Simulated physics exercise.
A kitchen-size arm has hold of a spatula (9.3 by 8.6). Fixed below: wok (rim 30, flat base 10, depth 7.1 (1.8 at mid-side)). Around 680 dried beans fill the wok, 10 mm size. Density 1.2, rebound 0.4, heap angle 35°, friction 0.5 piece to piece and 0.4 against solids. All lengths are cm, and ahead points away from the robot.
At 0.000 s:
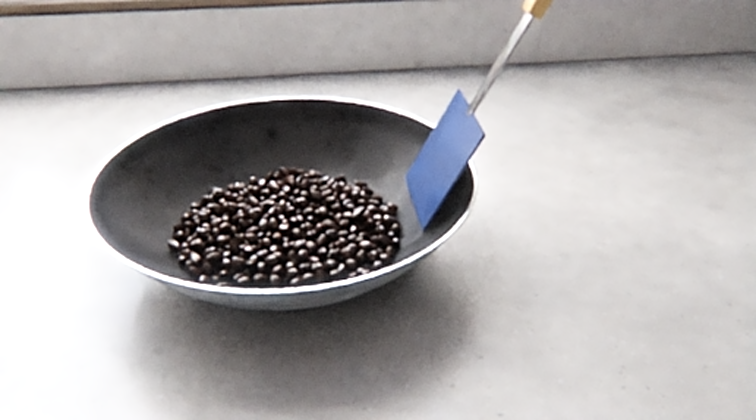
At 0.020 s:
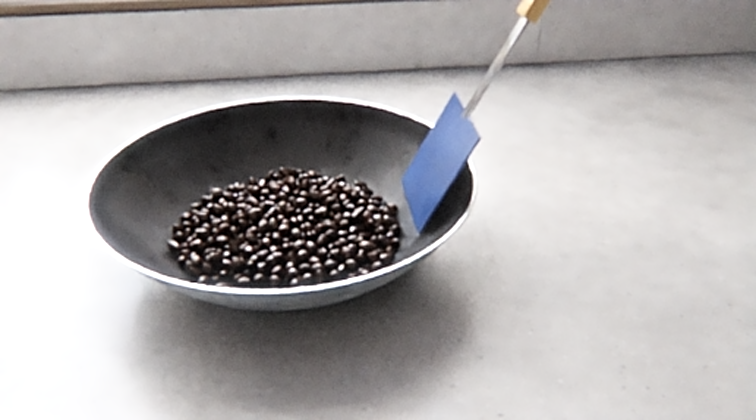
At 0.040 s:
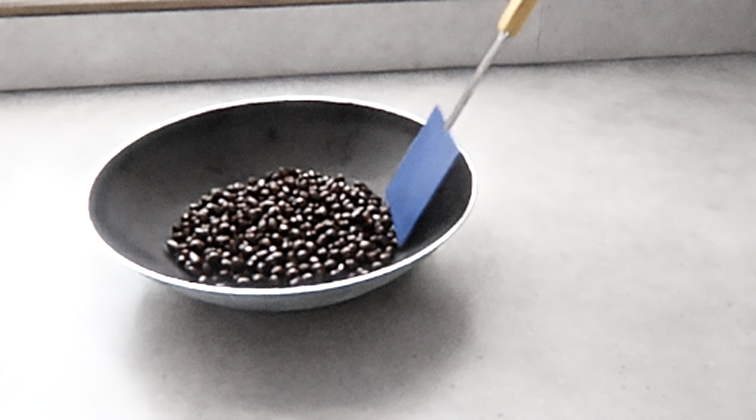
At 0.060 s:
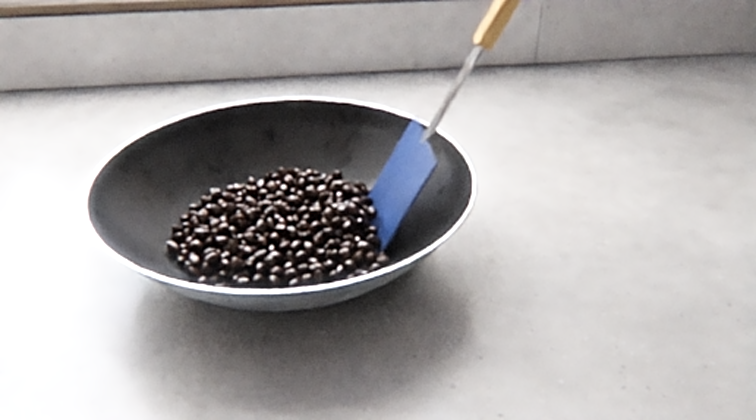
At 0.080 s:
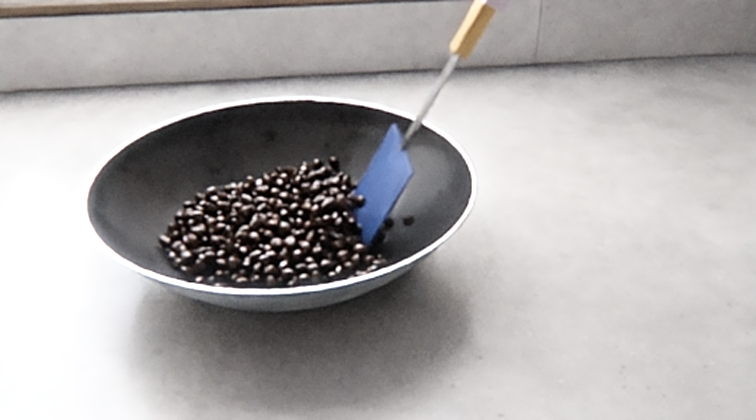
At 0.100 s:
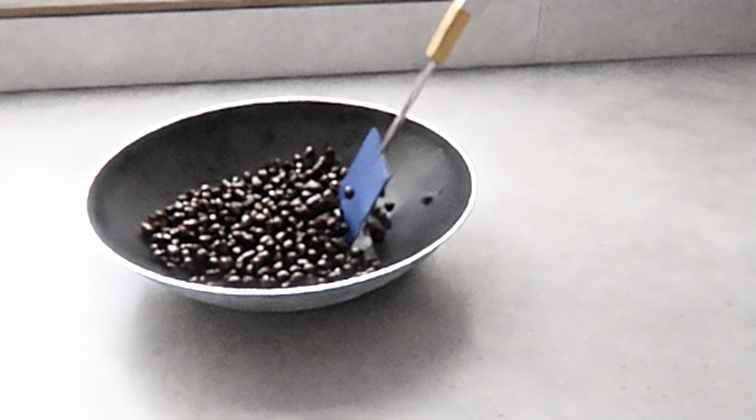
A blue spatula with a wooden handle moved left from the right side of a dark wok, then pushed into the pile of dark beans, bunching them leftward as a few slipped behind it.
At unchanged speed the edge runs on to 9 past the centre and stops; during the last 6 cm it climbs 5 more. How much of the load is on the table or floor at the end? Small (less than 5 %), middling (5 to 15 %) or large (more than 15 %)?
A large share, more than 15 %, ends on the table or floor.
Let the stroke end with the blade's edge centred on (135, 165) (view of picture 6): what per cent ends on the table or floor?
About 30 per cent.
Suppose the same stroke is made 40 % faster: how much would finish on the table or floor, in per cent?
In that case some 25 per cent.
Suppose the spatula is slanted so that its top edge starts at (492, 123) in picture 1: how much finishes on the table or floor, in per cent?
Some 20 per cent.
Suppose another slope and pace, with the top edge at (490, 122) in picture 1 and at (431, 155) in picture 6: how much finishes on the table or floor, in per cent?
Some 10 per cent.
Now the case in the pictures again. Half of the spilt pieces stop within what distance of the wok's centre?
About 30 cm.
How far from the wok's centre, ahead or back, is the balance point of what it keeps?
Some 4.5 cm ahead.
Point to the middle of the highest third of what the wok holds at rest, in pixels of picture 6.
Near (166, 227).
After 0.15 s, sloping 62°, highest piece 12 above the table; 678 in the wok, 3 on the blade or in flight.
After 0.20 s, sloping 62°, highest piece 19 above the table; 678 in the wok, 3 on the blade or in flight.
After 0.42 s, sloping 62°, highest piece 21 above the table; 541 in the wok, 61 on the table or floor, 79 on the blade or in flight.
After 1.47 s, sloping 62°, highest piece 8 above the table; 541 in the wok, 140 on the table or floor.
At rest, 541 in the wok, 140 on the table or floor. That is 21 % on the table or floor.
